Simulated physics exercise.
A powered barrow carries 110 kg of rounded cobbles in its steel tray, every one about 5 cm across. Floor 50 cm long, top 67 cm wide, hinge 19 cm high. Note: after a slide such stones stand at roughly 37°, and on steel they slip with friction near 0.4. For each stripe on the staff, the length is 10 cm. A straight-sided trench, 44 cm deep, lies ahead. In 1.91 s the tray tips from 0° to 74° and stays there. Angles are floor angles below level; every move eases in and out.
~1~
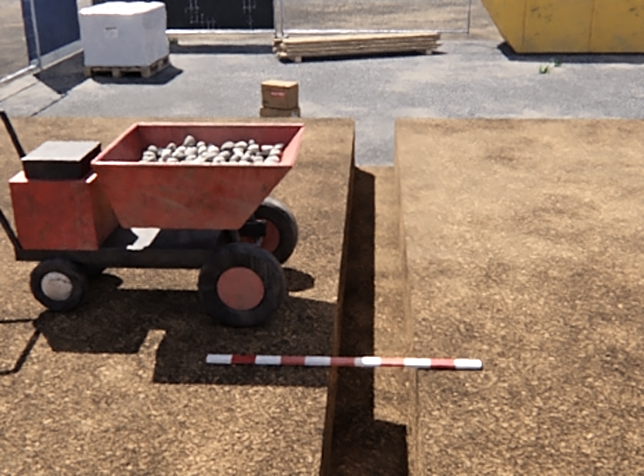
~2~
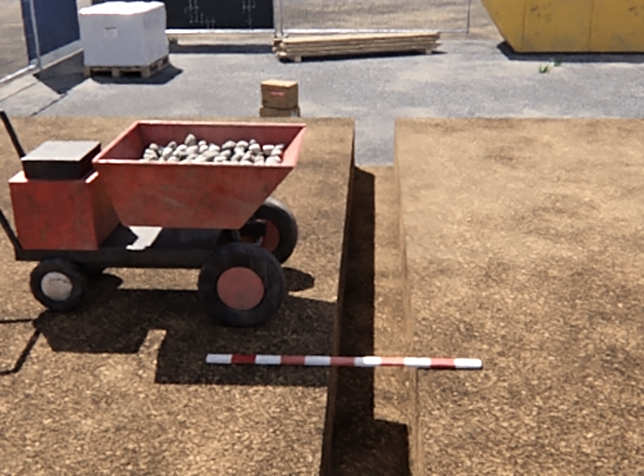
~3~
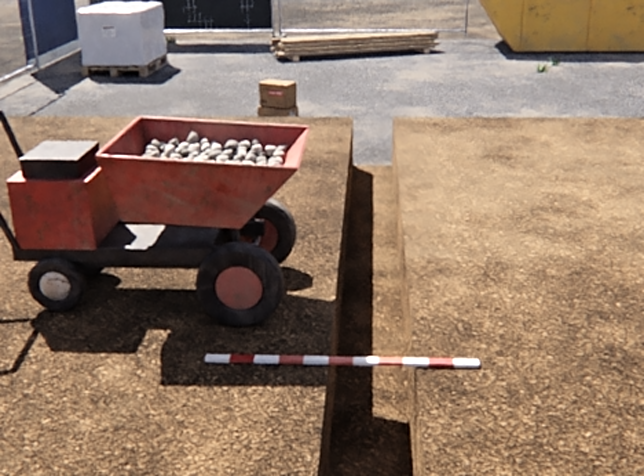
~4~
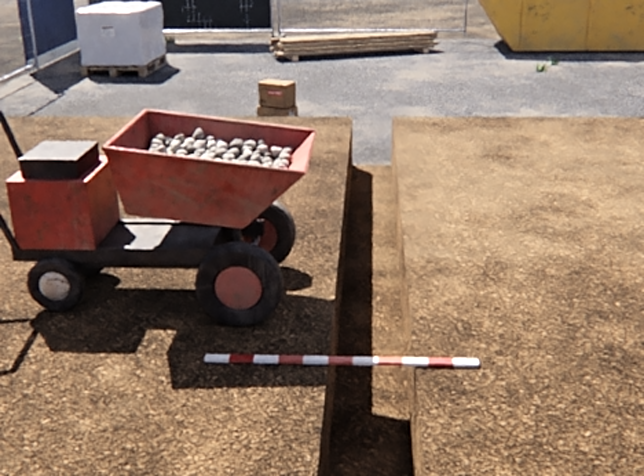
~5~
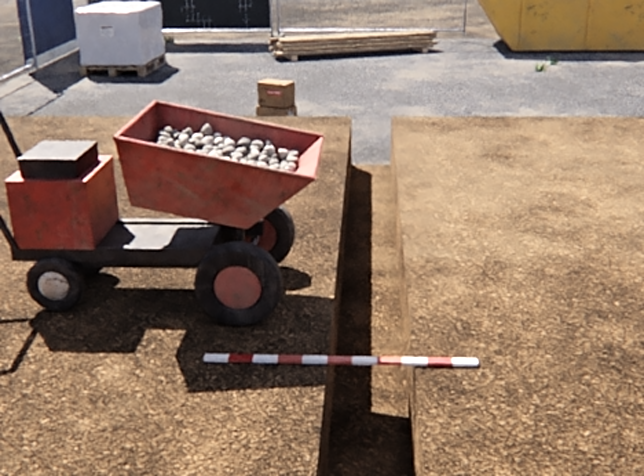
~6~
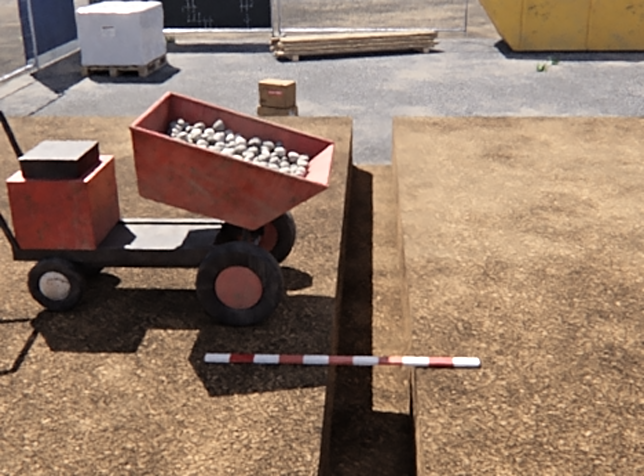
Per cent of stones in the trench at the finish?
About 61 %.
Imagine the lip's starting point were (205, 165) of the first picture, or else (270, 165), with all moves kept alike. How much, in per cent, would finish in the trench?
First place roughly 75%, second roughly 85%.
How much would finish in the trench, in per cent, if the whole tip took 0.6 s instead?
Estimate: About 40 %.
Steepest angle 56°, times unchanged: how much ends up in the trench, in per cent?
About 40%.
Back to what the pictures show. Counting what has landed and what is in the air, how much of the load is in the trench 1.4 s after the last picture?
About 30%.
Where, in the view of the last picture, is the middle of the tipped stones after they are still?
Centre estimate: Around (396, 357).
Then, 0.8 s after the last picture the floor is at 62°, 100 % in the tray; the foremost stones are at (370, 229).
Then, 1.4 s after the last picture the floor is at 74°, 42 % in the tray, 29 % in the trench, 29 % past the trench; the foremost stones are at (491, 283).
Then, 1.8 s after the last picture the floor is at 74°, 12 % in the tray, 48 % in the trench, 40 % past the trench; the foremost stones are at (549, 296).
Then, 3.7 s after the last picture the floor is at 74°, 0 % in the tray, 61 % in the trench, 39 % past the trench; the foremost stones are at (567, 300).
